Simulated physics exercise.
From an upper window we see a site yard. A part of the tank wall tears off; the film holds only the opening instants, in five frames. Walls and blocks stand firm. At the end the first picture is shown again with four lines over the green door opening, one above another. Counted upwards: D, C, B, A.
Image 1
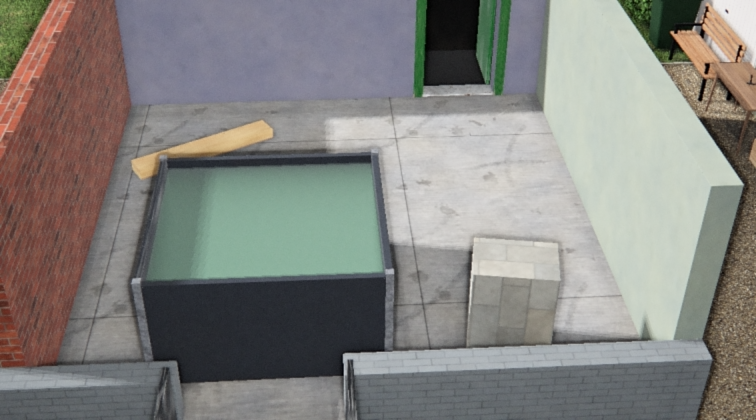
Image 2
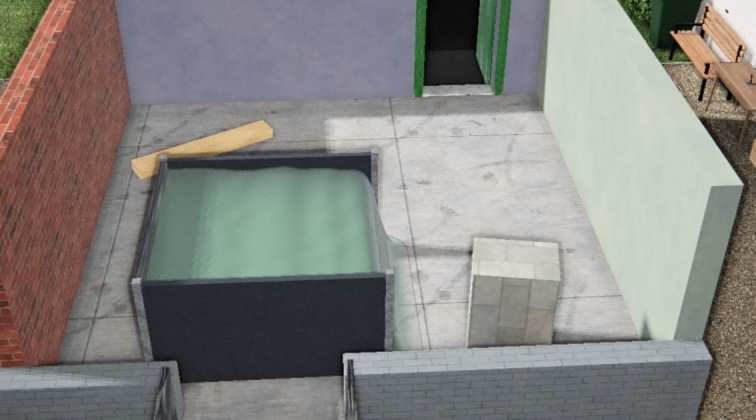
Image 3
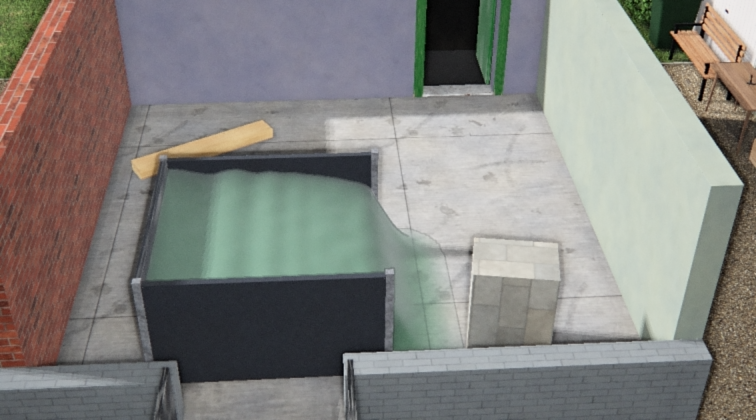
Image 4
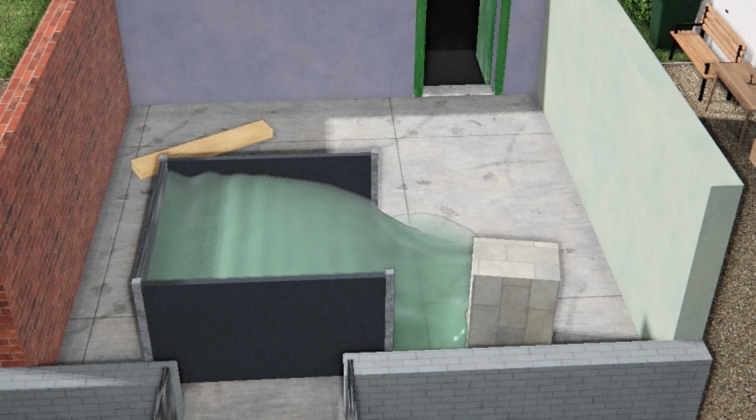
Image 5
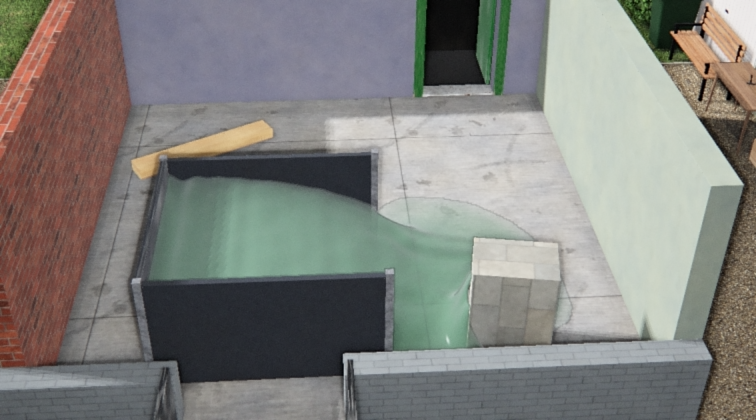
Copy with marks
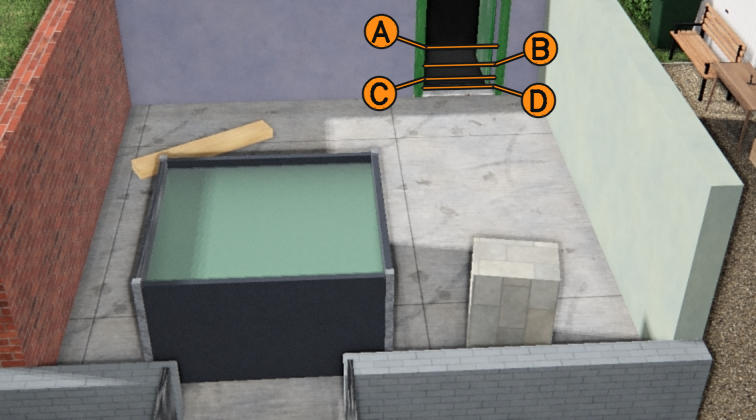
Walled yard seen from above, green water pouring out the open right side of a dark tank and spreading around a pale block.
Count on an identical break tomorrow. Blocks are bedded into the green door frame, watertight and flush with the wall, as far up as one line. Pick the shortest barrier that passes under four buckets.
B.
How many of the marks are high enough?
Two of the four.
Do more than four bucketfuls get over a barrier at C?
Yes.
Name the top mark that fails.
That would be C.
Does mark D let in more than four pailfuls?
Yes, it does.
In orange, A at (461, 46); B at (460, 65); C at (459, 78); D at (458, 87); from the bottom up D, C, B, A.
If A is chosen, nothing gets over.
If B is chosen, a splash gets over, under a bucket.
If C is chosen, about 11 bucketfuls get in.
If D is chosen, dozens of bucketfuls pour in.
